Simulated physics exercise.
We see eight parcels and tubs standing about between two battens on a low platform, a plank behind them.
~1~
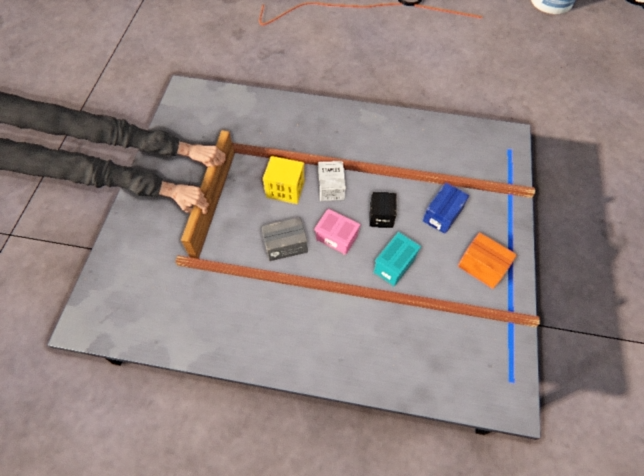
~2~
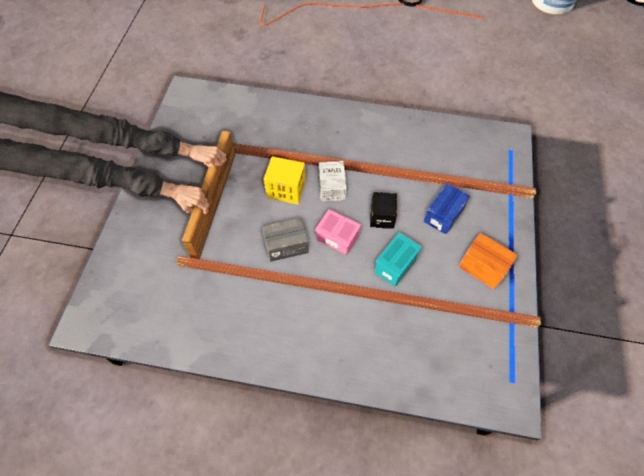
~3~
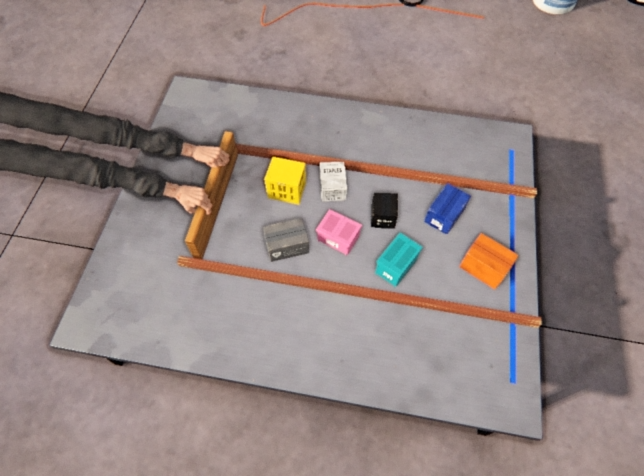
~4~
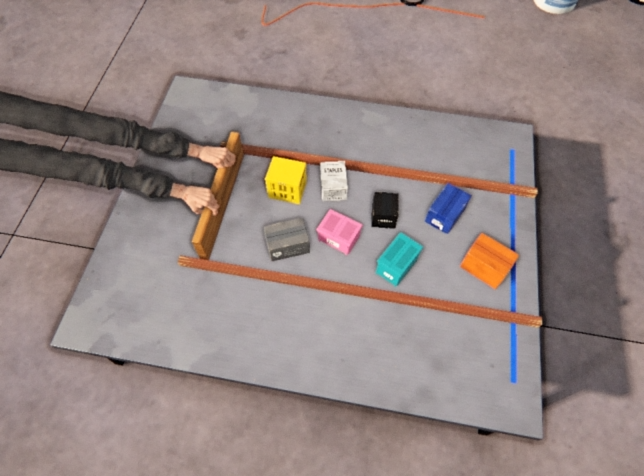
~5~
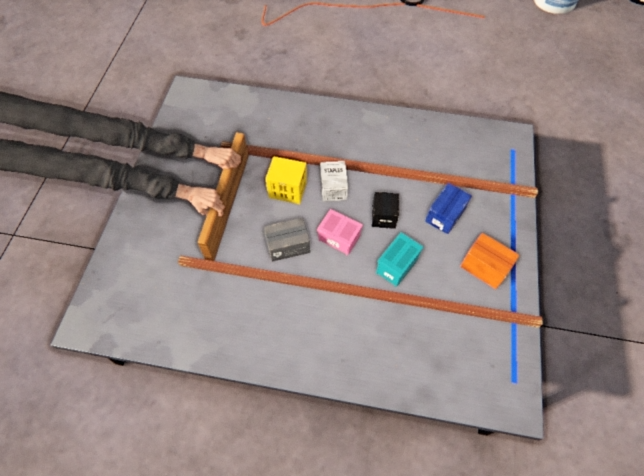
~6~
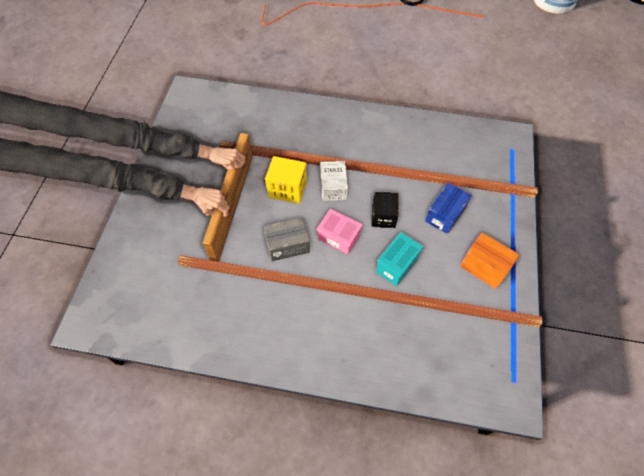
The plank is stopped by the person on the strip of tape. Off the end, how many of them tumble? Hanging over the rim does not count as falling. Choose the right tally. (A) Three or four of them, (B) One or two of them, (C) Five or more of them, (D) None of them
Option C: Five or more of them.
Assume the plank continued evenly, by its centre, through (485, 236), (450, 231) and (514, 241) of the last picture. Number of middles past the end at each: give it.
The numbers past the end are 2, 0 and 5.
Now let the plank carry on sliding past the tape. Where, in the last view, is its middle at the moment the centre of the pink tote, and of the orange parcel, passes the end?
When the pink tote crosses, the middle is near (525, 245); when the orange parcel crosses, near (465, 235).
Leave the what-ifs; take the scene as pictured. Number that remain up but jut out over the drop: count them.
3 overhanging.
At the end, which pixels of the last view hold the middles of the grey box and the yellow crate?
Final positions - grey box around (539, 296), yellow crate around (536, 218).
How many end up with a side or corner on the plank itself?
In total, 3.
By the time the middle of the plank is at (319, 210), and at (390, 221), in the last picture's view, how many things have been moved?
I make it 5 at the first spot and 7 at the other.
Soon after, none off yet; orange parcel at rest near (489, 261); blue parcel at rest near (448, 208); turquoise tote at rest near (399, 260).
Then, none off yet; orange parcel moved a little near (501, 259); blue parcel moved about its own width near (494, 215); turquoise tote moved well along near (466, 262).
By the end, the number that fall off is five or more; fallen, white box, black parcel, turquoise tote, blue parcel and orange parcel.
